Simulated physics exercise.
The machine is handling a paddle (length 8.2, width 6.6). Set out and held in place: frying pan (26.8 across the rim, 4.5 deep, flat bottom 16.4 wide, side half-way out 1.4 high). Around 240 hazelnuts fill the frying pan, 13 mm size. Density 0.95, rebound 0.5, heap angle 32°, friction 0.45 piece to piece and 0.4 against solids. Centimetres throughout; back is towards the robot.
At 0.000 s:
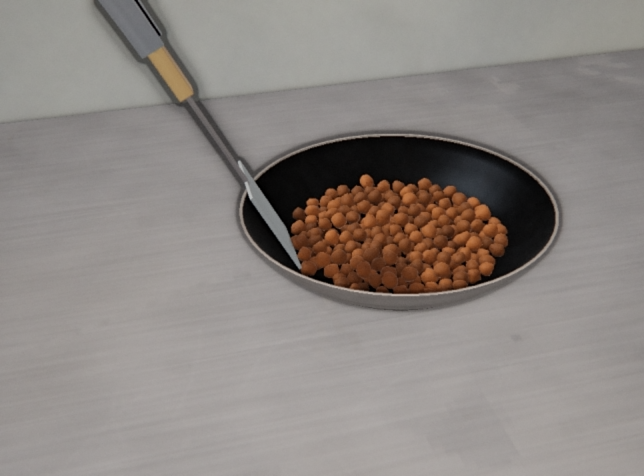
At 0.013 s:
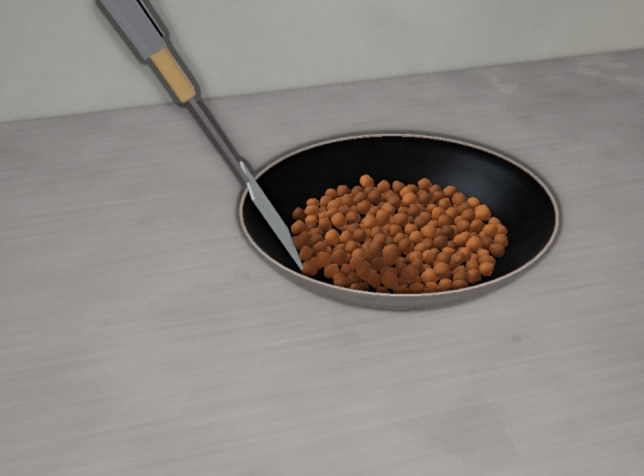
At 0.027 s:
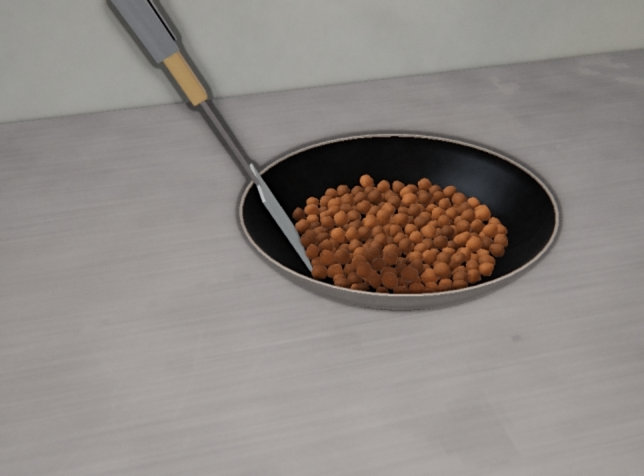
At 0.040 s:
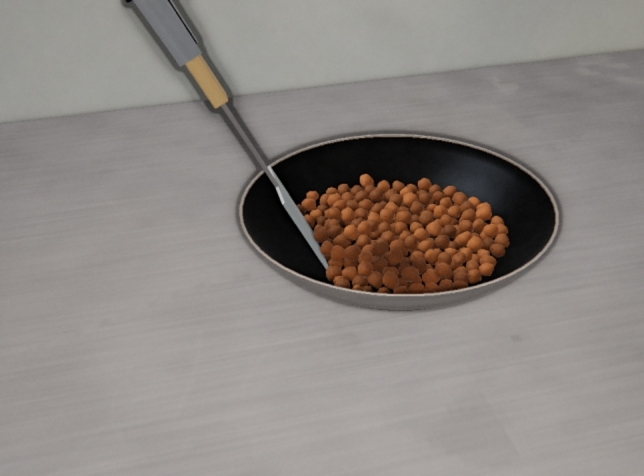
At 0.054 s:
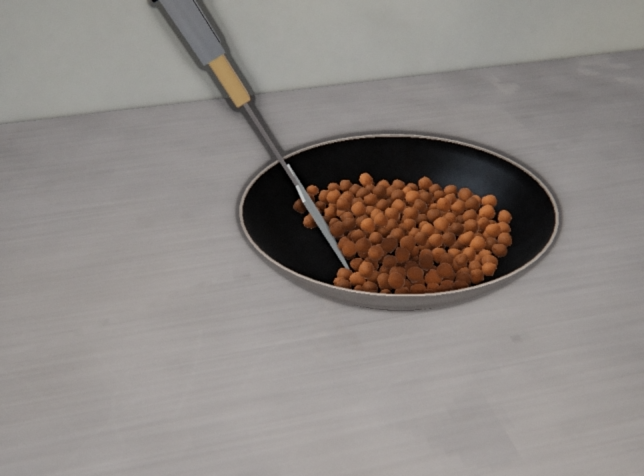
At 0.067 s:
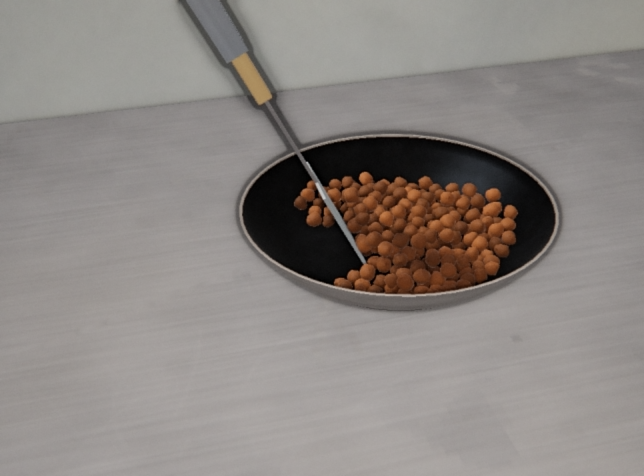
On a gray countertop, a paddle rested at the left side of a black frying pan full of hazelnuts, then slid right through them, pushing some along and leaving a few behind.
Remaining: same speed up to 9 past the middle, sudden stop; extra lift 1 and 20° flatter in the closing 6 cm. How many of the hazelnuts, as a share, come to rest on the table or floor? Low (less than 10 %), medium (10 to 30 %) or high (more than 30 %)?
Share on the table or floor: Medium (10 to 30 %).
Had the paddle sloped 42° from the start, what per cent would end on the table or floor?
It would be near 15 per cent.
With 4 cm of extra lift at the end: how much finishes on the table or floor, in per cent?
Some 20 per cent.
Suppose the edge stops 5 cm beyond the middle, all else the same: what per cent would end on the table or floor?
In that case some 5 per cent.
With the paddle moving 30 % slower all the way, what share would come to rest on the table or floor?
It would be near 10 per cent.
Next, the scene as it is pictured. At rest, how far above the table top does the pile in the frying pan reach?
Roughly 4.5 cm.
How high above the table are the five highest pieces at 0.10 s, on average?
Roughly 5 cm.
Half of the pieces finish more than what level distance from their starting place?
About 4 cm.
After 0.10 s, sloping 64°, highest piece 5 above the table; 235 in the frying pan.
After 0.13 s, sloping 59°, highest piece 6 above the table; 235 in the frying pan.
After 0.35 s, sloping 44°, highest piece 12 above the table; 196 in the frying pan, 31 on the table or floor, 8 on the blade or in flight.
After 1.40 s, sloping 44°, highest piece 5 above the table; 195 in the frying pan, 40 on the table or floor.
At rest, 195 in the frying pan, 40 on the table or floor. That is 17 % on the table or floor.
